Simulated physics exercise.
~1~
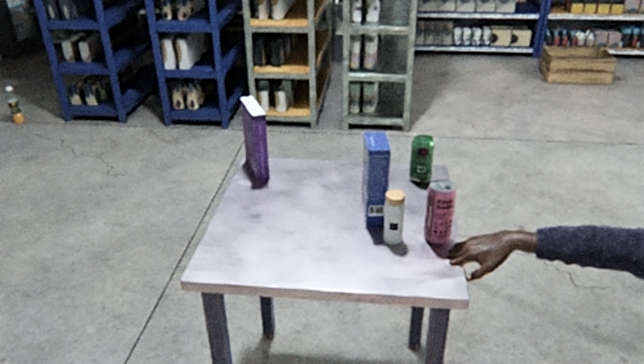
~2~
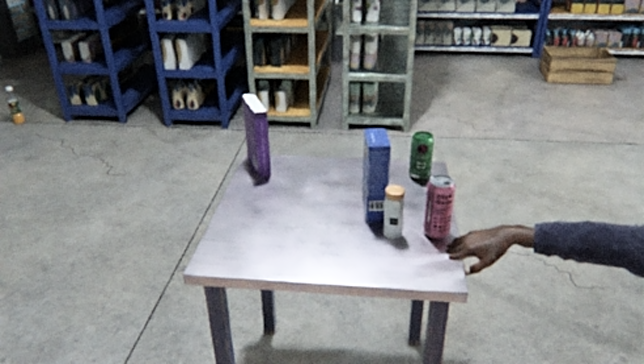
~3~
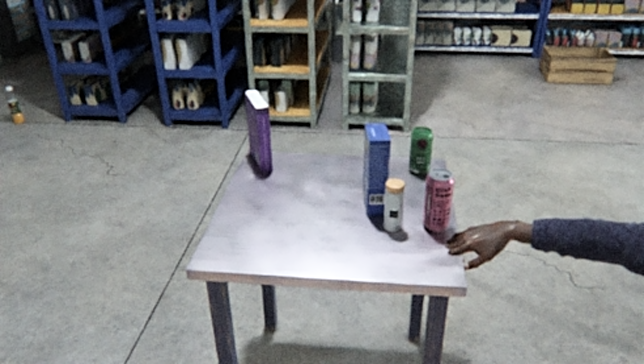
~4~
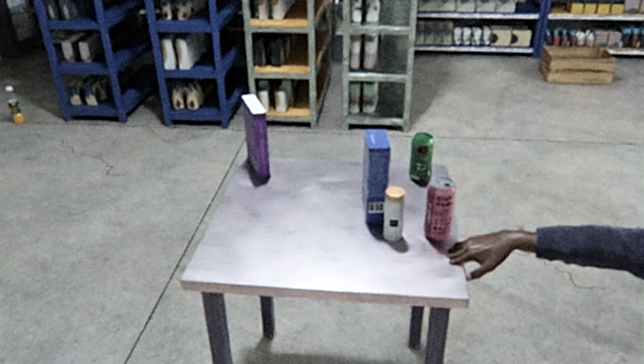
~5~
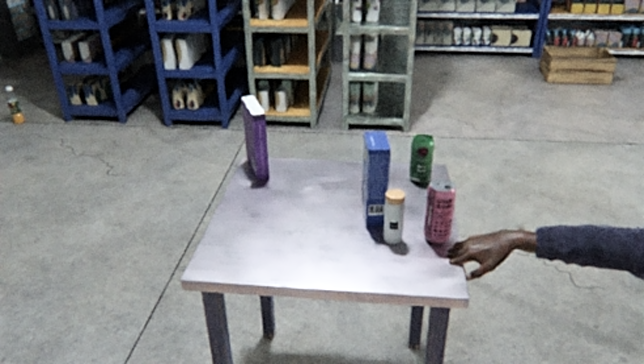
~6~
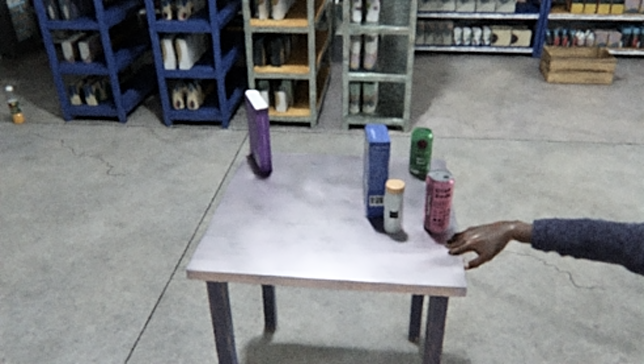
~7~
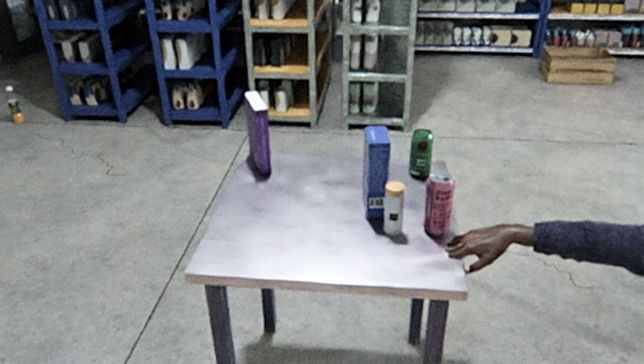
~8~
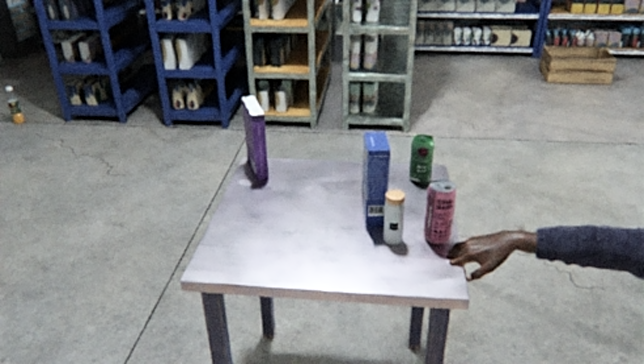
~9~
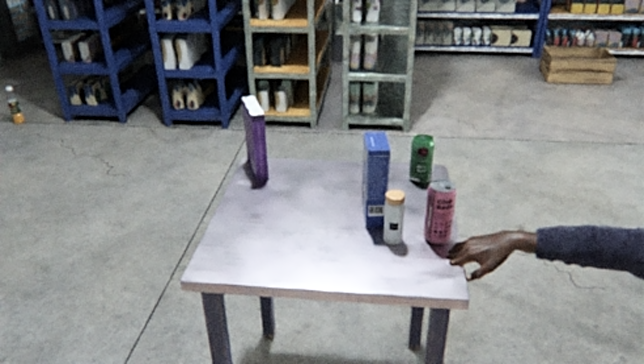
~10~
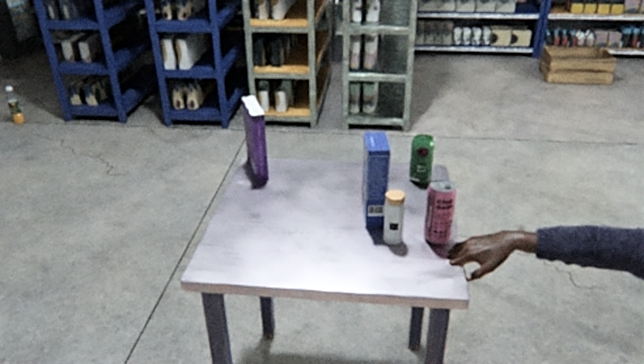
We see a hand at the right edge of a light table holding a purple book, a blue packet, a white shaker, and pink and green cans. The table shifts away and back twice, and all five items end upright on top.
